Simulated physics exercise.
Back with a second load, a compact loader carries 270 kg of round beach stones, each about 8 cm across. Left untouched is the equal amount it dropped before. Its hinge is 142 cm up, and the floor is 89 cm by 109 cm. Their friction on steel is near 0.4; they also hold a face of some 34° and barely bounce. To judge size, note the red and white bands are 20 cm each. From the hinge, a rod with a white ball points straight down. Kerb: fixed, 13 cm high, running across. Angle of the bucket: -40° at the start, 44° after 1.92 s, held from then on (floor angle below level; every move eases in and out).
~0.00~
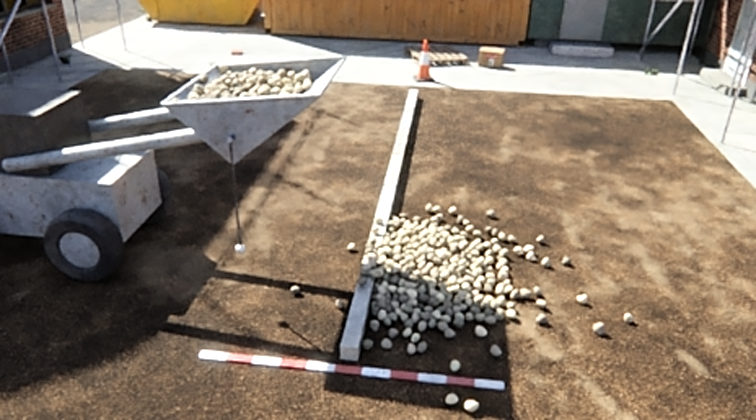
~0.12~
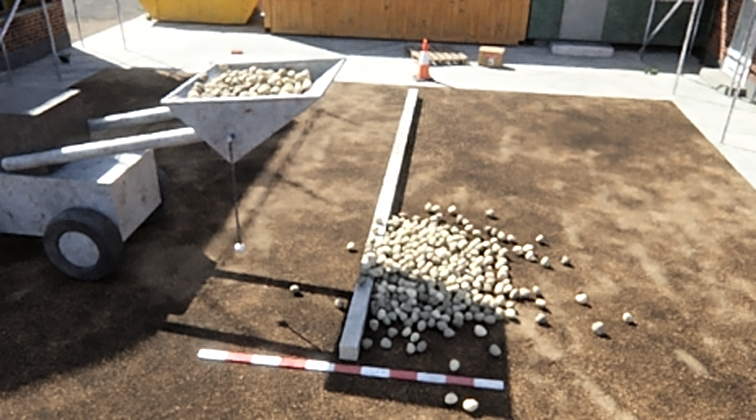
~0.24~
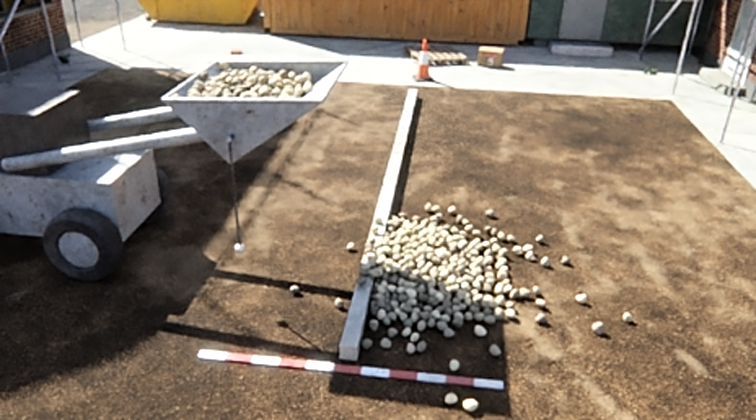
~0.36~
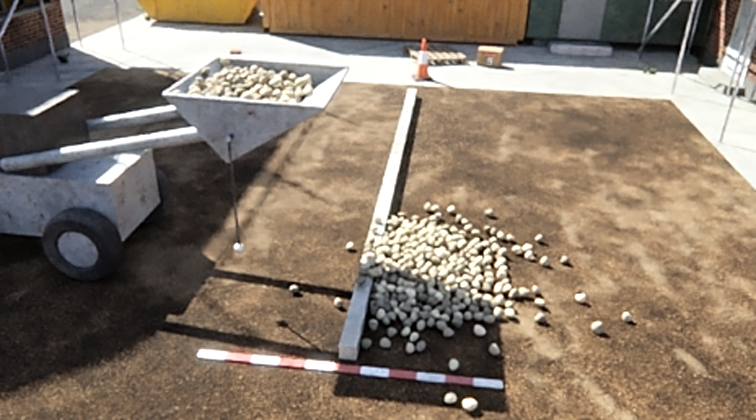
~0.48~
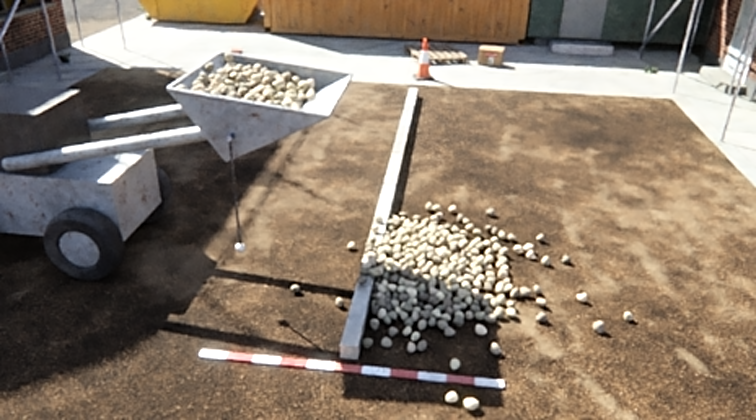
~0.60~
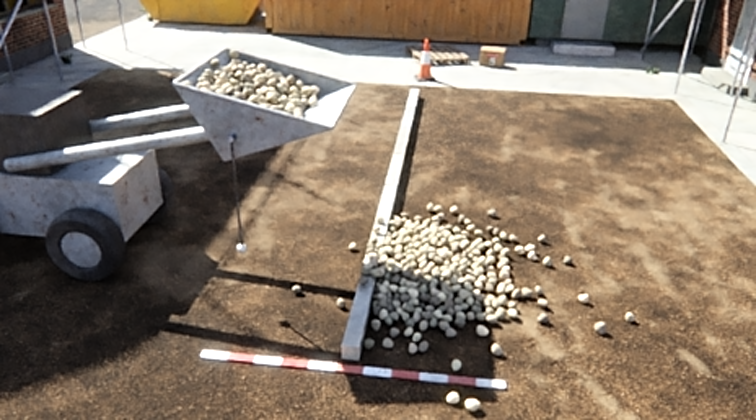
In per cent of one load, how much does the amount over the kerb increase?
About 28 per cent.
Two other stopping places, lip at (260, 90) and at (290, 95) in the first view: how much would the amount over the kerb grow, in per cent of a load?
0 % and 5 %.
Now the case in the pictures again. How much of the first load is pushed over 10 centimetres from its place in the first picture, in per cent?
Near 5 per cent, I reckon.
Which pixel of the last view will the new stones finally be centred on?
Middle: Approx. (356, 257) px.
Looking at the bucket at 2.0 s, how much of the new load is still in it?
About 10 percent is still in there.
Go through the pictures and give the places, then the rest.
In the first picture, the bucket is at -40°, its lip at (320, 96); the top of the load is at (258, 77). The earlier load is highest near (380, 249), 17 cm above ground level, 3 % on this side of the kerb, 96 % over the kerb.
In the second picture, the bucket is at -39°, its lip at (320, 97); the top of the load is at (250, 76); the stones move at 0.1 m/s on average.
The third picture shows lip at (322, 101), floor tilted -36°, highest stones at (244, 75); the stones move at 0.1 m/s on average.
The fourth picture shows lip at (324, 108), floor tilted -32°, highest stones at (226, 75); the stones move at 0.1 m/s on average.
The fifth picture shows lip at (328, 117), floor tilted -27°, highest stones at (224, 71); the stones move at 0.2 m/s on average.
The sixth picture shows lip at (332, 128), floor tilted -21°, highest stones at (228, 68); the stones move at 0.2 m/s on average.
After 1.4 s the floor is at 31°; in per cent of one load, 96 in the bucket, 8 on this side of the kerb, 96 over the kerb; the foremost stones are at (568, 286).
After 2.0 s the floor is at 44°; in per cent of one load, 12 in the bucket, 81 on this side of the kerb, 107 over the kerb; the foremost stones are at (568, 286).
After 2.4 s the floor is at 44°; in per cent of one load, 0 in the bucket, 78 on this side of the kerb, 121 over the kerb; the foremost stones are at (568, 286).
After 5.0 s the floor is at 44°; in per cent of one load, 0 in the bucket, 75 on this side of the kerb, 124 over the kerb; the foremost stones are at (568, 286). Net gain over the kerb, 28.
